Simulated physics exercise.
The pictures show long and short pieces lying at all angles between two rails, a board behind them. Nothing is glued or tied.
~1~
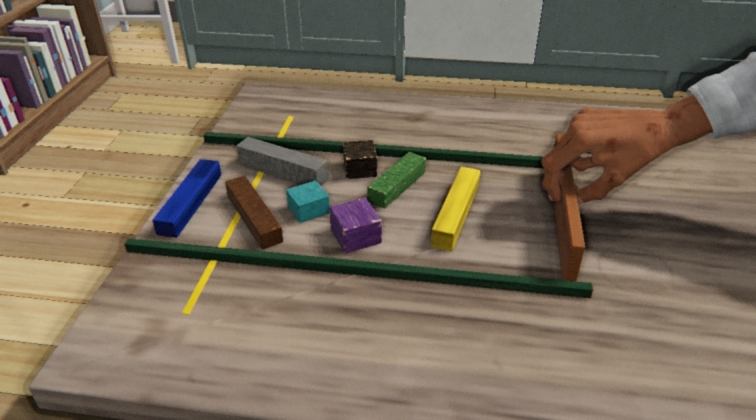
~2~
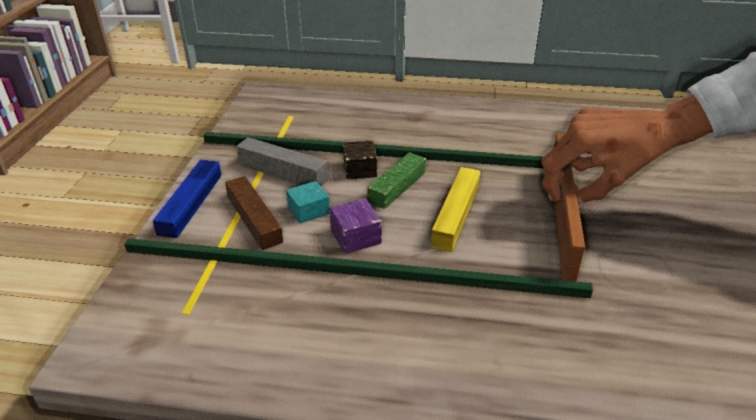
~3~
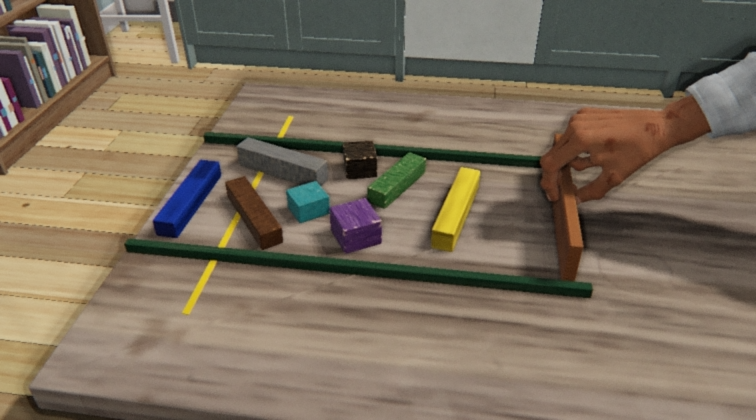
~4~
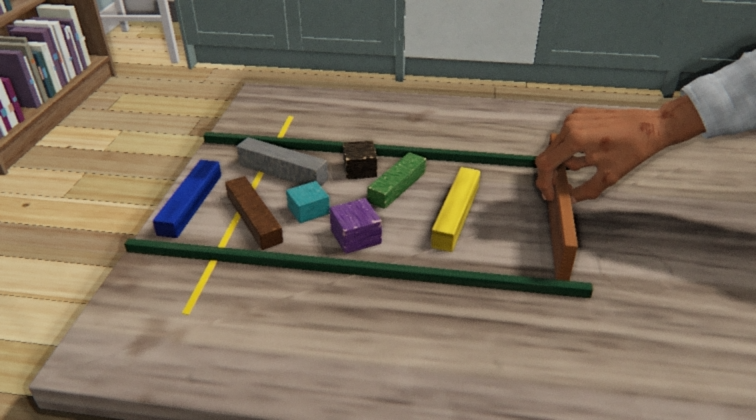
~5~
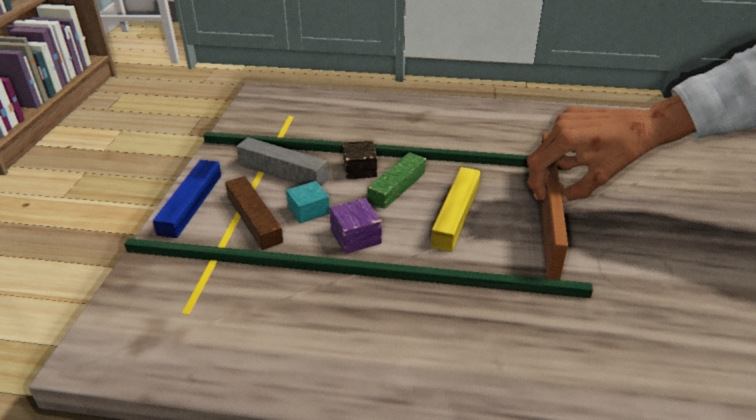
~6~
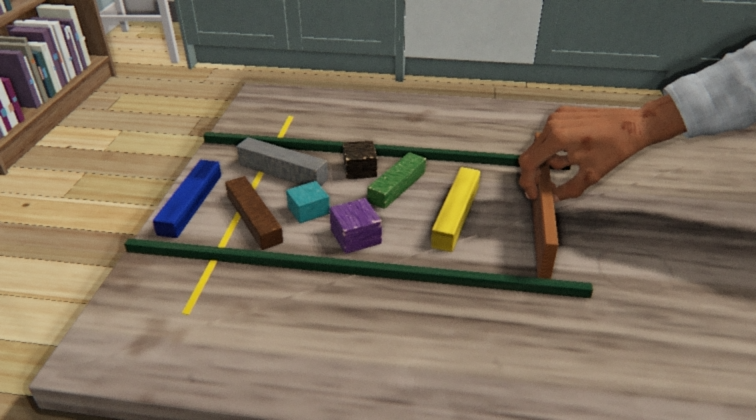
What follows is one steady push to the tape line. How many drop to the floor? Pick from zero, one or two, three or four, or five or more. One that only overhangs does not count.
Outcome: The number that fall off is one or two.
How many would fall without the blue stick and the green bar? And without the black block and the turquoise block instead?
0 in the first case, 1 in the second.
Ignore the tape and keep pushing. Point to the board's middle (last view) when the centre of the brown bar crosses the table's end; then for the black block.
About (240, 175), and (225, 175) for the other.
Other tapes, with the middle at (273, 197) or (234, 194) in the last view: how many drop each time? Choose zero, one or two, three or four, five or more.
Taking them in turn, none at all; three to four.
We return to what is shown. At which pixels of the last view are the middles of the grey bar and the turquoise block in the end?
The grey bar stops around (188, 155); the turquoise block around (192, 190).
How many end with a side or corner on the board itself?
In contact: 1.
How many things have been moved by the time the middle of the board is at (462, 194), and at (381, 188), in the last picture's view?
1 and 4.
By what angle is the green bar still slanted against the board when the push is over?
Near 0 degrees.
A little later, none off yet; blue stick at rest near (189, 196); brown bar at rest near (253, 211); grey bar at rest near (282, 163).
When it is over, the number that fall off is one or two; down, blue stick.
